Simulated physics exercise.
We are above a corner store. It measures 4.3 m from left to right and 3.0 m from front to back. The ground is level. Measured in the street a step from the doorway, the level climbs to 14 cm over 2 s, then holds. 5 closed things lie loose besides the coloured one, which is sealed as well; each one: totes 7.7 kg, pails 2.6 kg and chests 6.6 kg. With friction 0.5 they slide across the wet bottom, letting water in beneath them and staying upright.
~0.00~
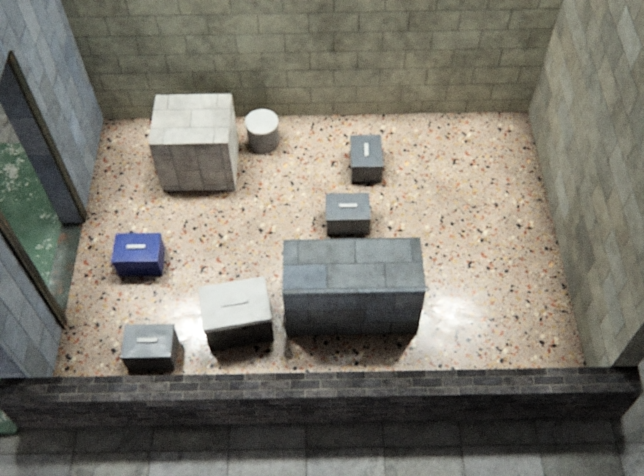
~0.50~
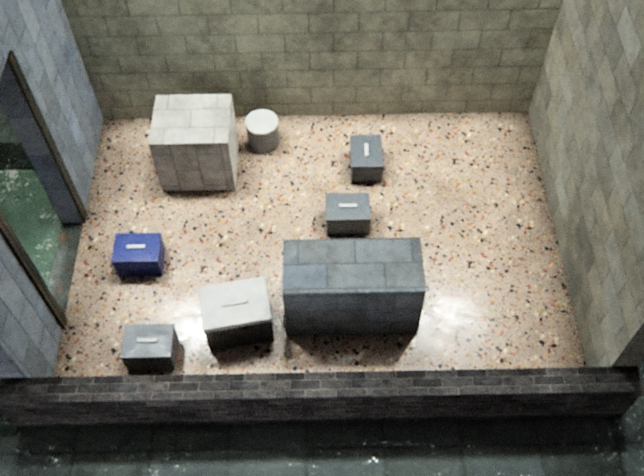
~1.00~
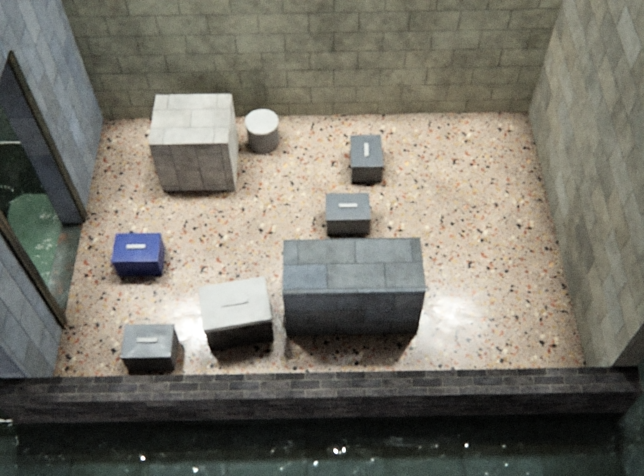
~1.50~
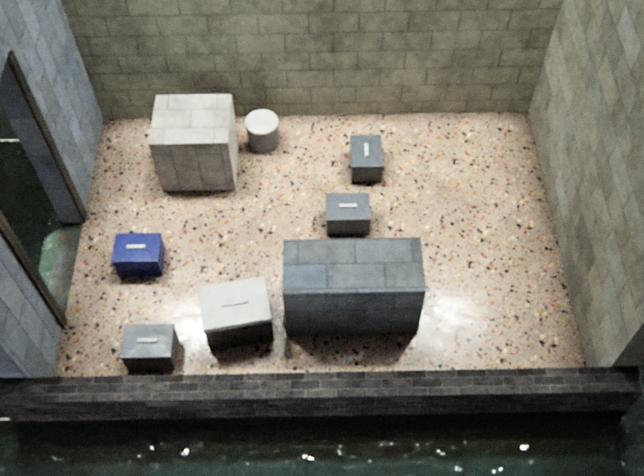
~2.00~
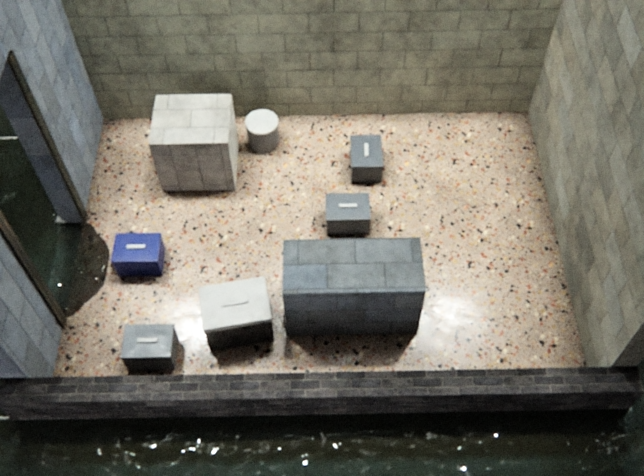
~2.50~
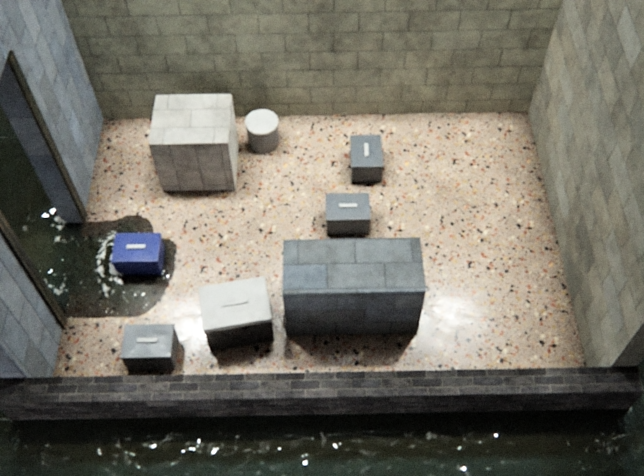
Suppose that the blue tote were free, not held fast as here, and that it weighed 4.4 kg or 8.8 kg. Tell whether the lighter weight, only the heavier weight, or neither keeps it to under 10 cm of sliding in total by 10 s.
Answer: Neither weight does.
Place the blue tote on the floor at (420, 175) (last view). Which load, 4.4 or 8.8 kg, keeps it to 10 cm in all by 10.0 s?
Result: Both pass.
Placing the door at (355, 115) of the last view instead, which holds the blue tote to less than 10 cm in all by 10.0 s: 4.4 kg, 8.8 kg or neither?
Short version: Only the heavy mass succeeds.
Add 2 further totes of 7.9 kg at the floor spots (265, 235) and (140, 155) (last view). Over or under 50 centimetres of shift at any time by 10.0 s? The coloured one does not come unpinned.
Below the mark, then below the mark.
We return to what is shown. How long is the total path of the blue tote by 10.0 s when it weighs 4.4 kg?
Around 300 cm in total.
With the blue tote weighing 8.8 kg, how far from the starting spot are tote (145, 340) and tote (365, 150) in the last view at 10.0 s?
10 cm, 0 cm.
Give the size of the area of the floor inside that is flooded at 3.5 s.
That flooded area is roughly 3.0 m2.
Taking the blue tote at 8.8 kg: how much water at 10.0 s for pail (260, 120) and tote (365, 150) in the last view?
First about 4 cm, second about 4 cm.
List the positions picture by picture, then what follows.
In the first frame, the blue tote at (136, 247), on the bottom; water covers 0.0 m2; 0 of 6 have shifted.
In the second frame, the blue tote at (136, 247) rests on the ground; 0.0 m2 under water; 0 of 6 have shifted.
In the third frame, the blue tote at (136, 247) rests on the ground; 0.0 m2 under water; 0 of 6 have shifted.
In the fourth frame, the blue tote at (136, 247) rests on the ground; 0.0 m2 under water; 0 of 6 have shifted.
In the fifth frame, the blue tote at (136, 247), on the bottom; water covers 0.2 m2; 0 of 6 have shifted.
In the sixth frame, the blue tote at (136, 247) rests on the ground; water covers 0.6 m2; 0 of 6 have shifted.
After 3.5 s the blue tote would be 96 cm from its start with 4.4 kg and 44 cm from its start with 8.8 kg; 4 cm of water round it then.
After 4.5 s the blue tote would be 154 cm from its start with 4.4 kg and 62 cm from its start with 8.8 kg; 4 cm of water round it then.
After 7.0 s the blue tote would be 268 cm from its start with 4.4 kg and 63 cm from its start with 8.8 kg; 5 cm of water round it then.
After 10.0 s the blue tote would be 307 cm from its start with 4.4 kg and 92 cm from its start with 8.8 kg; 8 cm of water round it then.
